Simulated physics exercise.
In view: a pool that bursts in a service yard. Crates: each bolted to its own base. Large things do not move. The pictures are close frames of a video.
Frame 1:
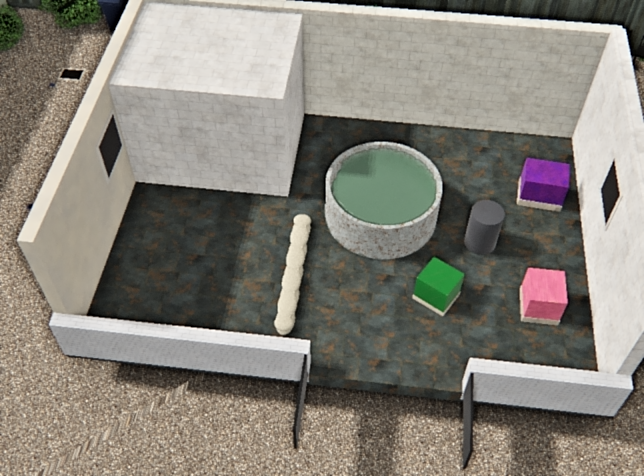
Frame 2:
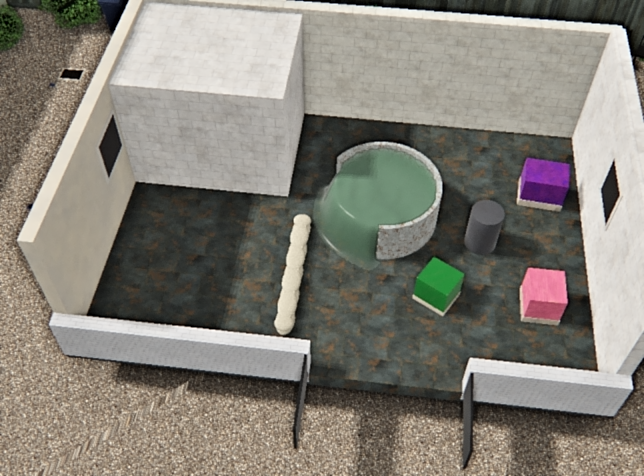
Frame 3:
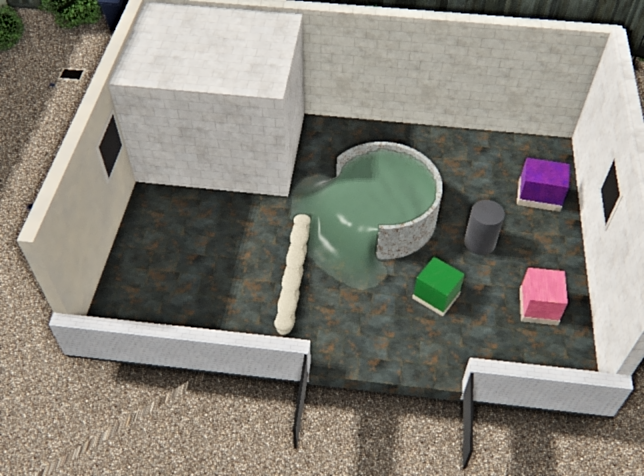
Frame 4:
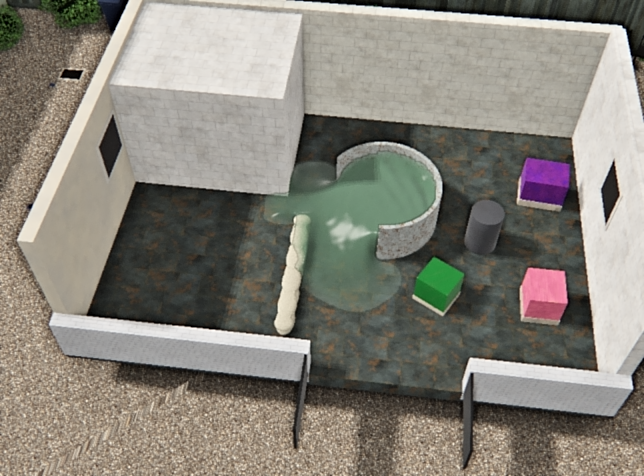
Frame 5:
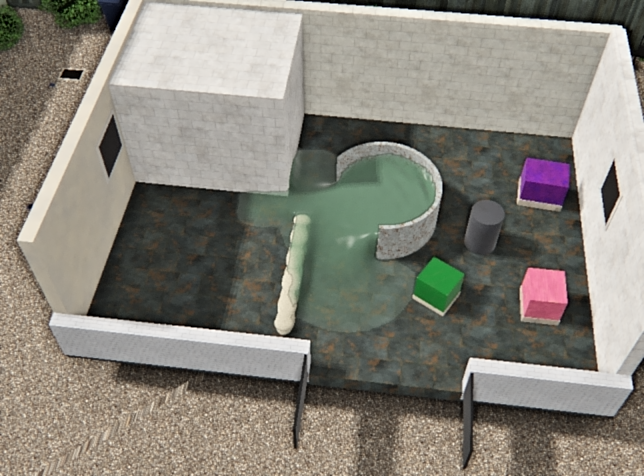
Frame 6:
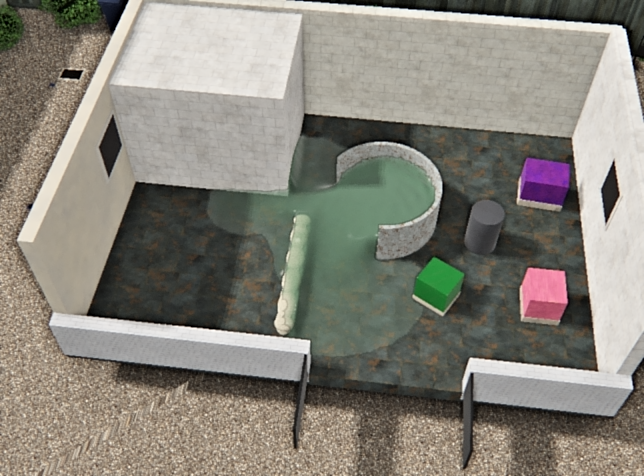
In a walled service yard, a round stone pool of green water bursts open on its left side, and the water pours out, spreading across the dark floor around a pale sandbag row and toward the green block.
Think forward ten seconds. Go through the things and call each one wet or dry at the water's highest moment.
Called one by one: The green crate is dry; the pink crate is dry; the purple crate is dry.
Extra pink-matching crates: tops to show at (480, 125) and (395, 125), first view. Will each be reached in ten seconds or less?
For the first position it is missed; for the second it is missed.
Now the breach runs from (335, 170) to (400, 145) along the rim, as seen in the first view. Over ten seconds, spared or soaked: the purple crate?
Purple: Flooded.
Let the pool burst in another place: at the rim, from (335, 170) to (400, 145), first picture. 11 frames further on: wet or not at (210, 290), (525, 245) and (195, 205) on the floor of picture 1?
In that order: Dry, dry, free of water.
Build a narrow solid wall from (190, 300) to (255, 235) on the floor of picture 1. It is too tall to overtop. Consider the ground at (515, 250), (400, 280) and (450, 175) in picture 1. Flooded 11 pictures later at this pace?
As listed: Dry, not flooded, dry.
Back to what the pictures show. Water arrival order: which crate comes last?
Should be the pink-painted one.
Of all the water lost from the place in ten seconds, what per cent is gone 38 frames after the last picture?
Roughly 85 %.
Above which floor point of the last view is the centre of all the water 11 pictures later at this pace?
Point: (292, 240).
A moment on, water covers 40 % of the floor; the green crate water round its plinth, the pink crate not reached, the purple crate not reached.
Next, water covers 50 % of the floor; the green crate water round its plinth, the pink crate not reached, the purple crate not reached.
Then, water covers 60 % of the floor; the green crate water round its plinth, the pink crate not reached, the purple crate not reached.
Later, water covers 75 % of the floor; the green crate water round its plinth, the pink crate water round its plinth, the purple crate water round its plinth.
In the end, water covers 85 % of the floor; the green crate stayed above the water, the pink crate stayed above the water, the purple crate stayed above the water.
